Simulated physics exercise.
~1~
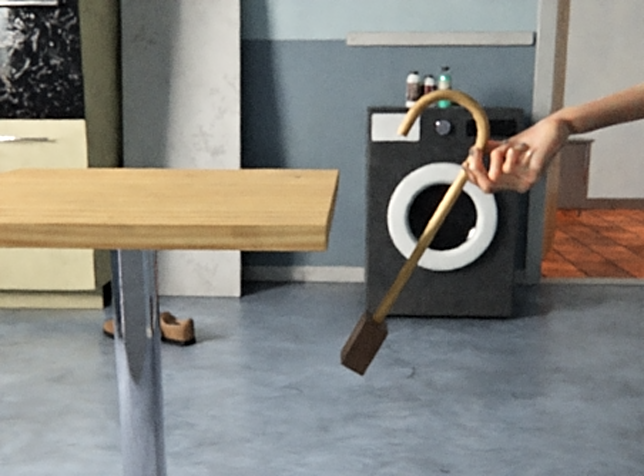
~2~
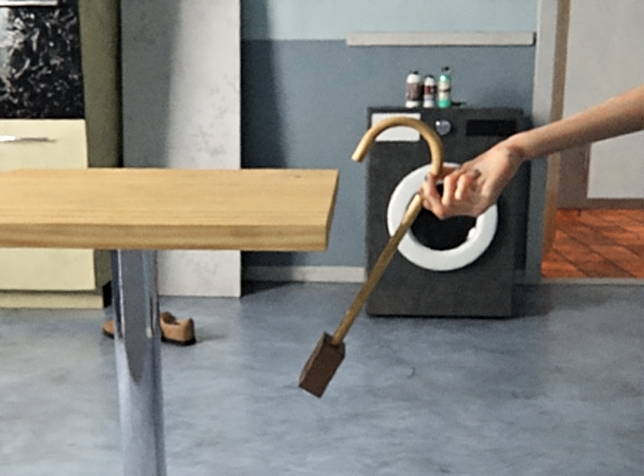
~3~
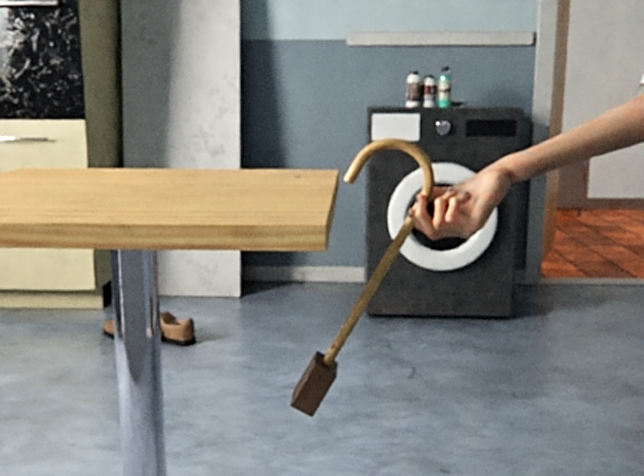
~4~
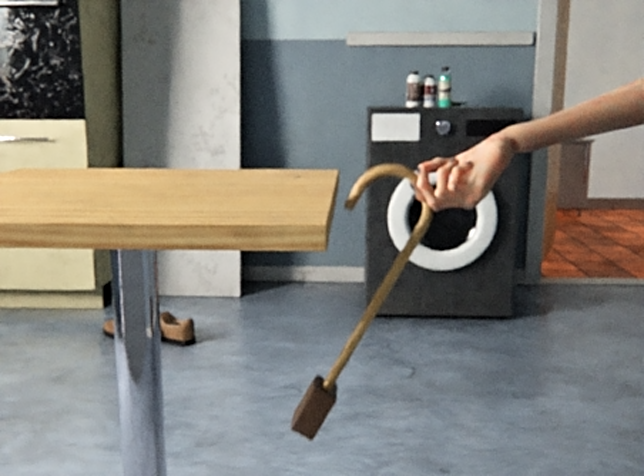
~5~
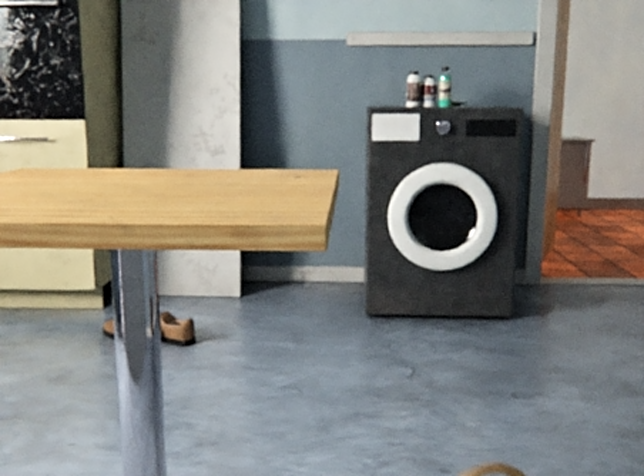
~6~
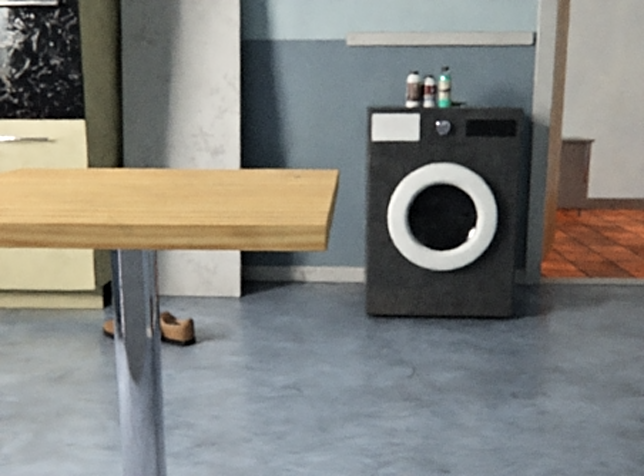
A cane-like brush with a curved handle and a brown block at its end was moved left and down by a hand toward the edge of a wooden table, but when the hand let go, it slipped off and dropped out of view.
